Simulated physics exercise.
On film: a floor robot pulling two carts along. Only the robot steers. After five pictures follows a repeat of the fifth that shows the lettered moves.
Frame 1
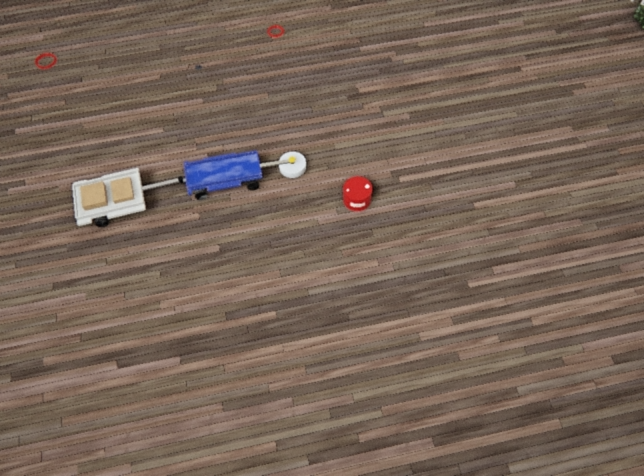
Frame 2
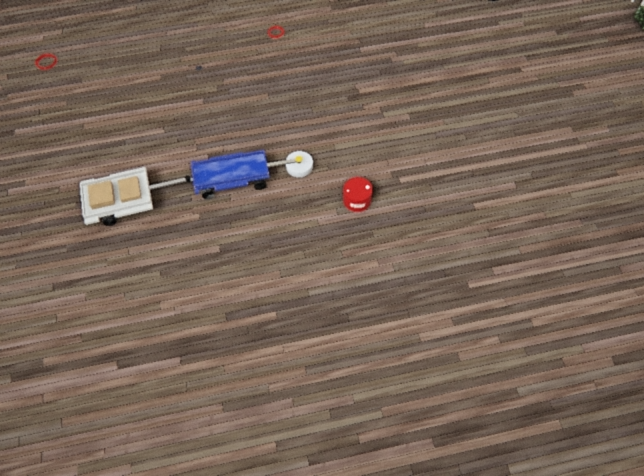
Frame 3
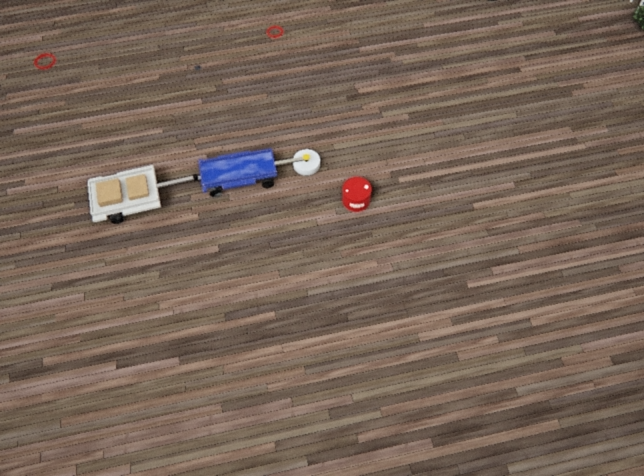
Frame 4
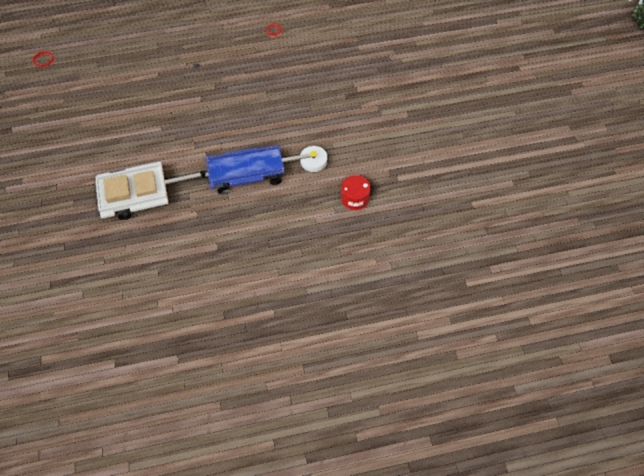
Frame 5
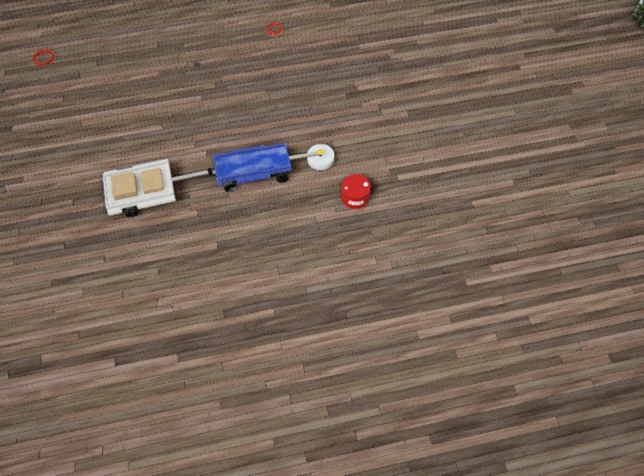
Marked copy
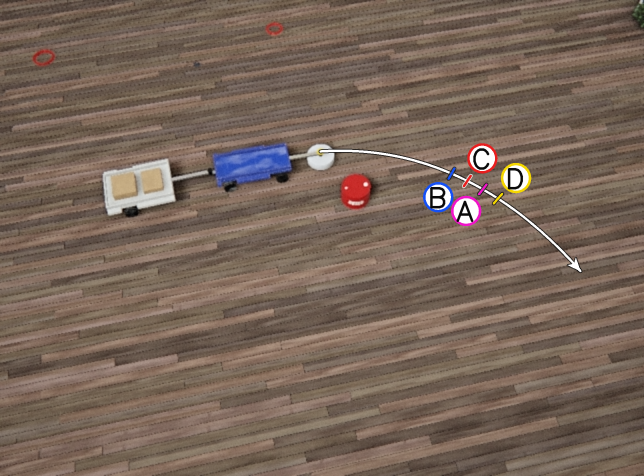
A small round white robot pulling a blue cart and a white cart slowly rightward across a wooden floor, nearing a red tub.
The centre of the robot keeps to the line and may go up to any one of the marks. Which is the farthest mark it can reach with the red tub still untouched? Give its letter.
A.
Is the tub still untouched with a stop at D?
No.
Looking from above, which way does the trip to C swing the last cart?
Clockwise.
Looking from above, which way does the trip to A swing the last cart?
Clockwise.
On the marked copy, A at (483, 189); B at (452, 174); C at (467, 181); D at (498, 199); the route from (321, 151) via (460, 177) to (581, 271).
Following A. Soon after the start, robot (379, 158), last cart (198, 174).
Later, robot (434, 172), last cart (254, 165).
In the end, robot (481, 194), last cart (302, 162); nothing has been touched.
As for the rest, B is safe but short; C is safe but short; D is too far, the tub has been hit.
